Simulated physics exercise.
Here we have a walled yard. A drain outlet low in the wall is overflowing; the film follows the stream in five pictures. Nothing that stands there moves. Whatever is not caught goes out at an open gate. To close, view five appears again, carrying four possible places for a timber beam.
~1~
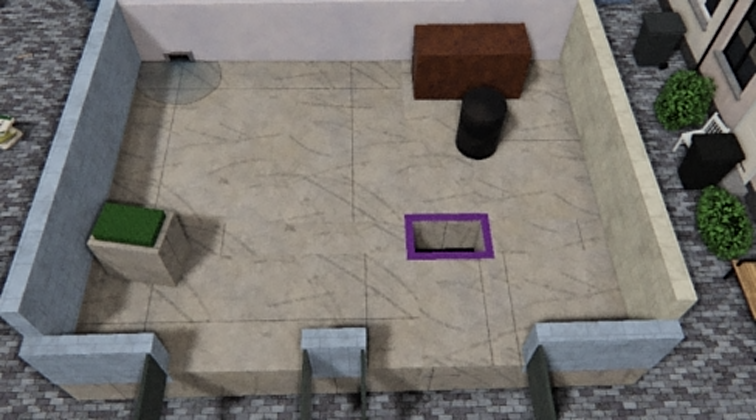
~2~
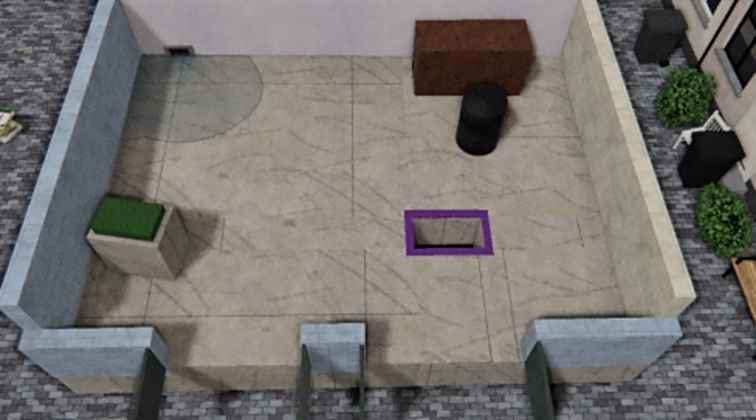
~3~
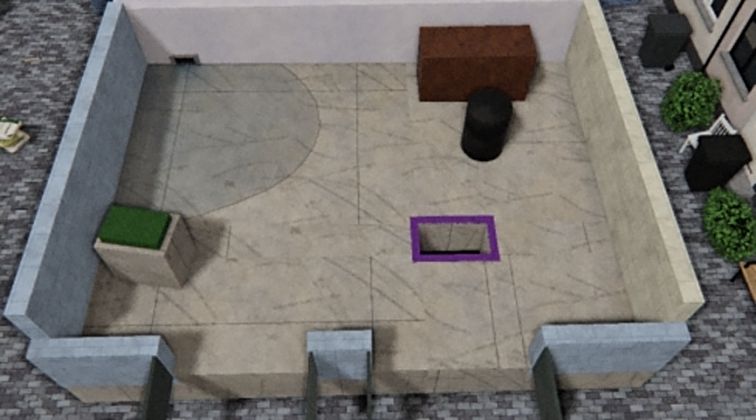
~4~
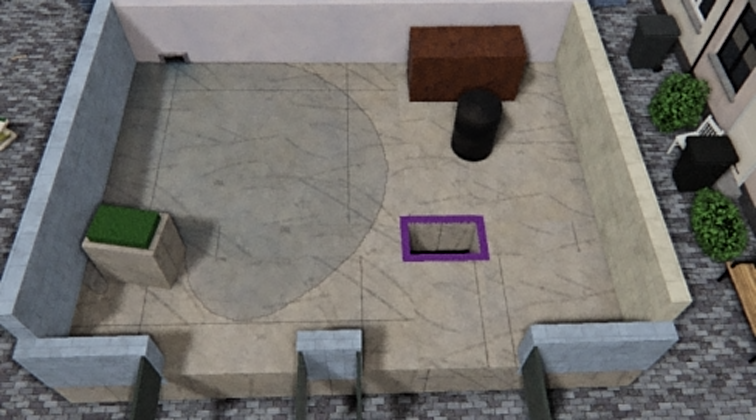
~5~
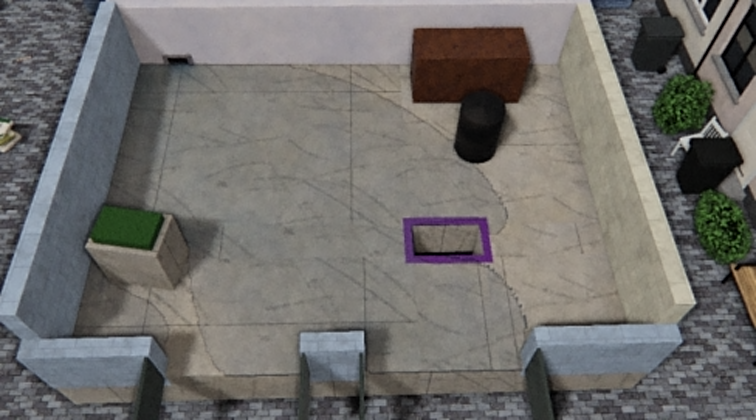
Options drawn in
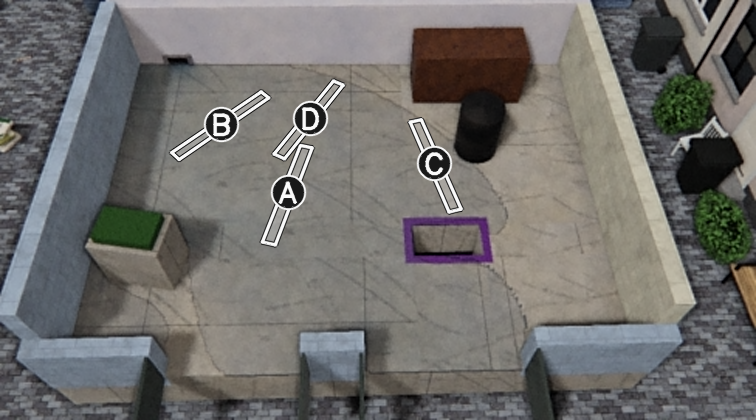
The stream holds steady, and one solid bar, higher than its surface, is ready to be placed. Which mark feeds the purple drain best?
Choose C.
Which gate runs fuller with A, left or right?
The left gate.
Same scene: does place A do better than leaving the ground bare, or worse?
Worse.
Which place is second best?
B.
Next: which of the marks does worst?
That is place A.
On the marked copy, A from (268, 243) to (306, 146); B from (175, 156) to (264, 94); C from (415, 120) to (455, 210); D from (279, 156) to (338, 83).
For place A, about 12 % of the stream runs into the purple drain, about 82 % out by the gates.
For place B, about 26 % of the stream runs into the purple drain, about 69 % out by the gates.
For place C, about 33 % of the stream runs into the purple drain, about 59 % out by the gates.
For place D, about 19 % of the stream runs into the purple drain, about 75 % out by the gates.
